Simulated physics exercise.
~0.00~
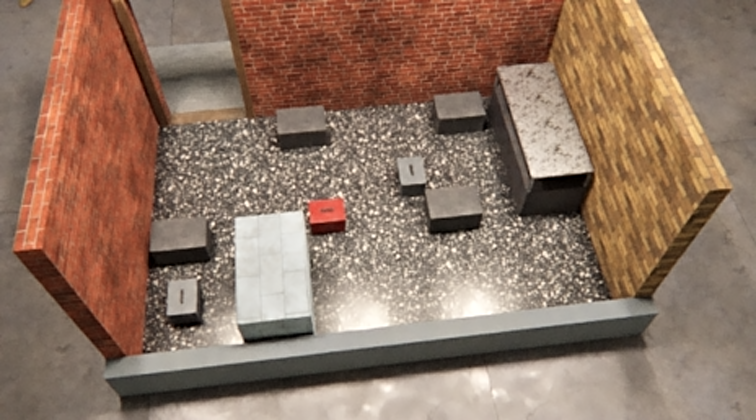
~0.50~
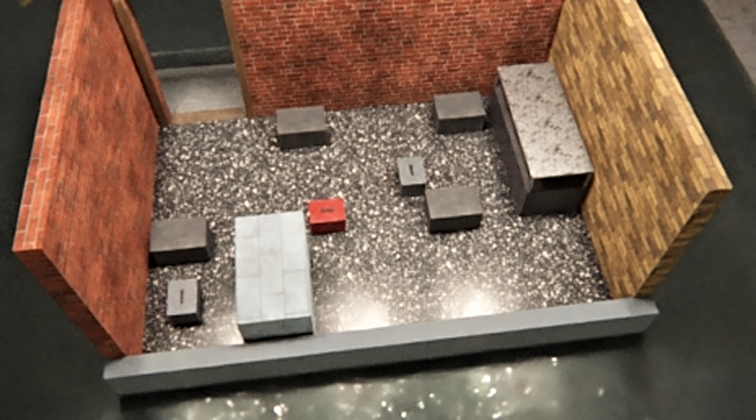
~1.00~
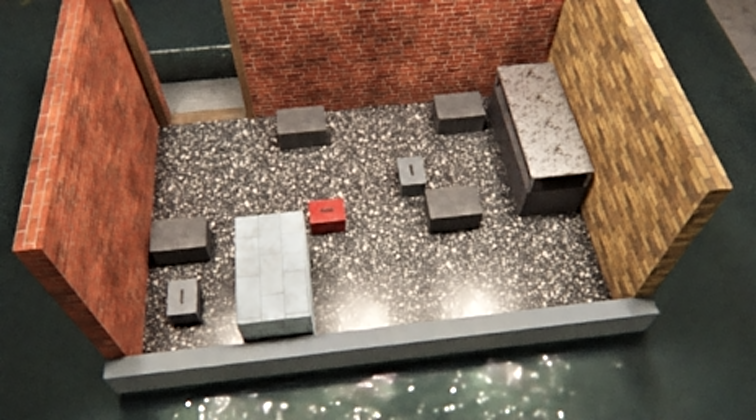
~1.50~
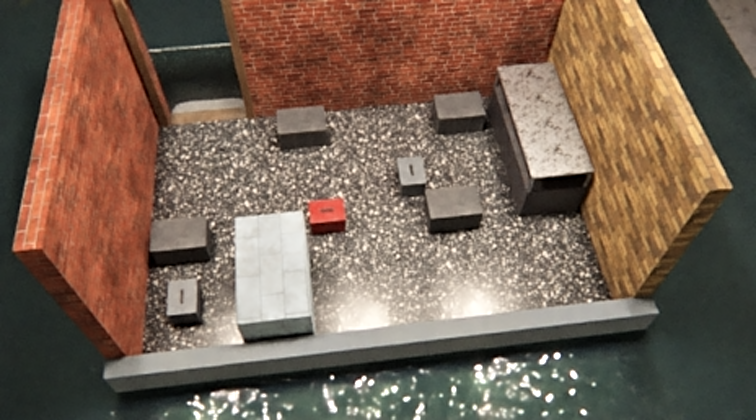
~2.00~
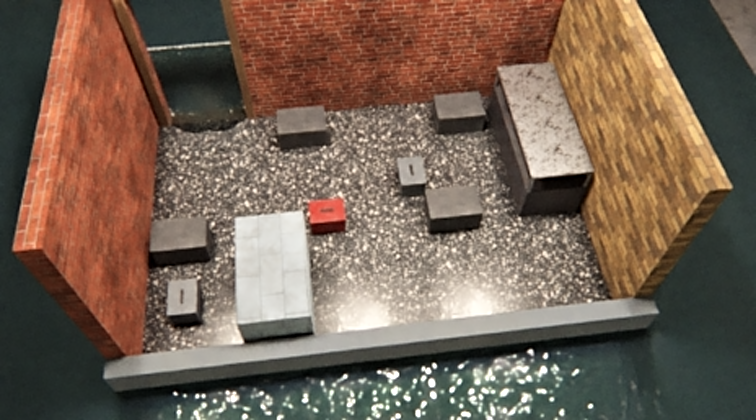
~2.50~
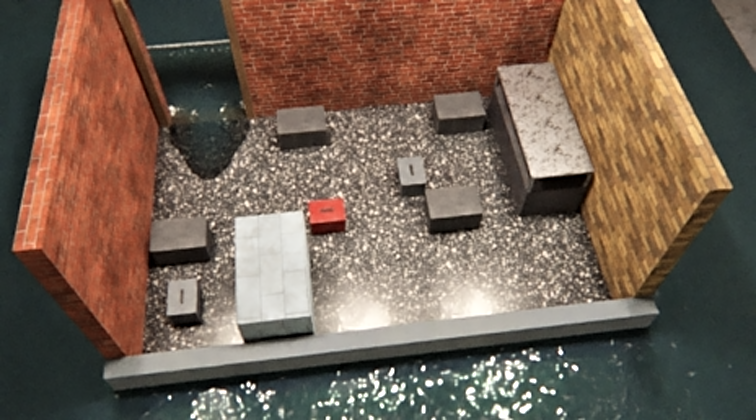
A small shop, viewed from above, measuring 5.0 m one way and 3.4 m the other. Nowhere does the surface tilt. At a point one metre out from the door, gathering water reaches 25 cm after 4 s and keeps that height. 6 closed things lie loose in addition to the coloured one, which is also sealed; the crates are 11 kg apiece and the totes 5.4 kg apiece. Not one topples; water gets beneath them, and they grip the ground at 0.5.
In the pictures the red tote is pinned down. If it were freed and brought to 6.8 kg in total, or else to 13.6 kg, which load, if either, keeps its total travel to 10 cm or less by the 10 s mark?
Neither load suffices.
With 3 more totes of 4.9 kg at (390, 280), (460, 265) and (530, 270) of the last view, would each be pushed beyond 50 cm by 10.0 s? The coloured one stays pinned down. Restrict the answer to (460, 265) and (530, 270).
In order: Within the mark, within the mark.
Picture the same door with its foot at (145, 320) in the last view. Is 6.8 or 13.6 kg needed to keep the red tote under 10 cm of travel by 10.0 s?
Okay, so the light mass does it.
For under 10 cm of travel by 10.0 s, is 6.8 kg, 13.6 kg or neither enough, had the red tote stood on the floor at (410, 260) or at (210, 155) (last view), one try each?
In turn: Only the larger holds; neither holds.
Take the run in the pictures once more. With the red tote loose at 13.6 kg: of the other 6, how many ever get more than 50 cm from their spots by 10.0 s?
The total is 3.
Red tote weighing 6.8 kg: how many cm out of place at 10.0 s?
Close to 200 centimetres.
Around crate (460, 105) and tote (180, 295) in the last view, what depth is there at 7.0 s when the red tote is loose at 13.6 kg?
First about 0 cm, second about 22 cm.
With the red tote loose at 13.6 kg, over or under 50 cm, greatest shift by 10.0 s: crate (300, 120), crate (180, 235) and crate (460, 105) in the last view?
Reading the three in turn gives not surpassed, surpassed and not surpassed.
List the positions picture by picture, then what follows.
The red tote at (327, 211) rests on the ground; water covers 0.0 m2; 0 of 7 have shifted, in the first picture.
The red tote at (327, 211) rests on the ground; 0.0 m2 under water; 0 of 7 have shifted, in the second picture.
The red tote at (327, 211) rests on the ground; water covers 0.0 m2; 0 of 7 have shifted, in the third picture.
The red tote at (327, 211) rests on the ground; water covers 0.0 m2; 0 of 7 have shifted, in the fourth picture.
The red tote at (327, 211) rests on the ground; 0.1 m2 under water; 0 of 7 have shifted, in the fifth picture.
The red tote at (327, 211) rests on the ground; water covers 0.6 m2; 0 of 7 have shifted, in the sixth picture.
After 3.5 s the red tote would be 0 cm from its start with 6.8 kg and 0 cm from its start with 13.6 kg; 0 cm of water round it then.
After 4.5 s the red tote would be 0 cm from its start with 6.8 kg and 0 cm from its start with 13.6 kg; 4 cm of water round it then.
After 7.0 s the red tote would be 120 cm from its start with 6.8 kg and 1 cm from its start with 13.6 kg; 6 cm of water round it then.
After 10.0 s the red tote would be 221 cm from its start with 6.8 kg and 55 cm from its start with 13.6 kg; 5 cm of water round it then.
